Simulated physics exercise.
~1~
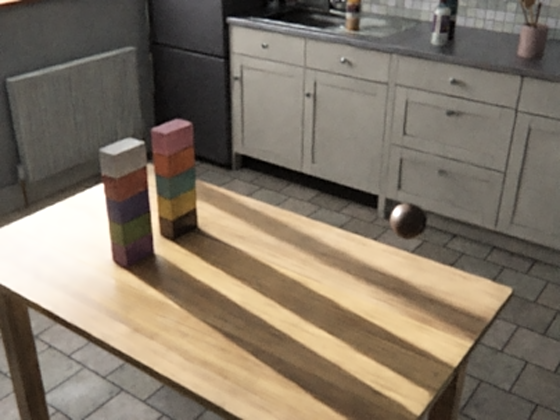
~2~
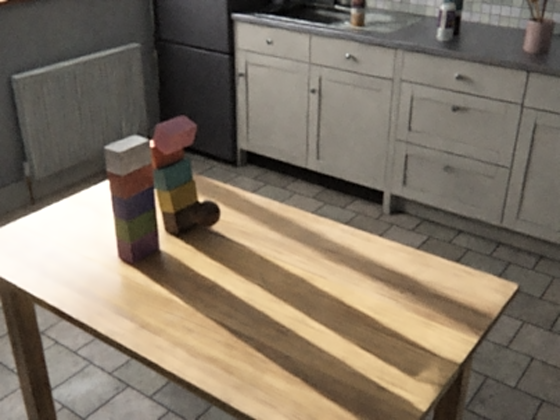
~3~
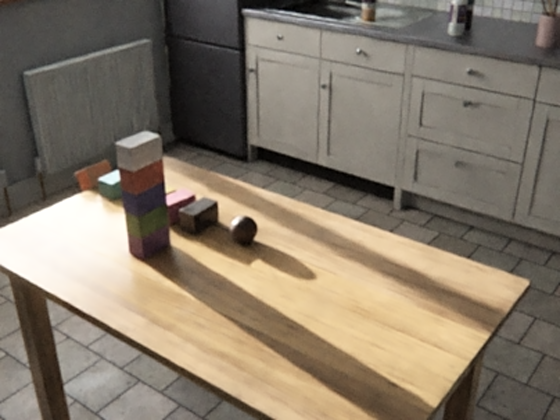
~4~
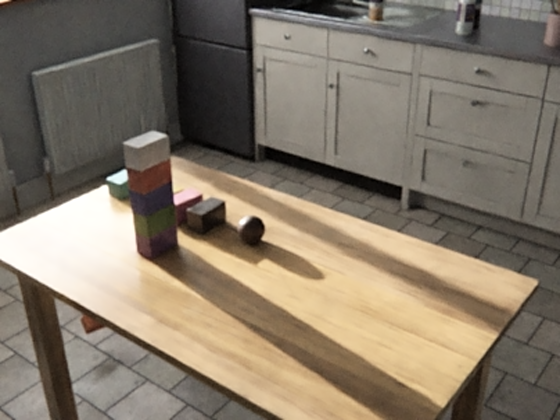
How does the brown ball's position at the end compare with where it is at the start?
At the start the ball is in the air well to the right of the towers. By the end it is much farther left, on the tabletop just to the right of the black block.
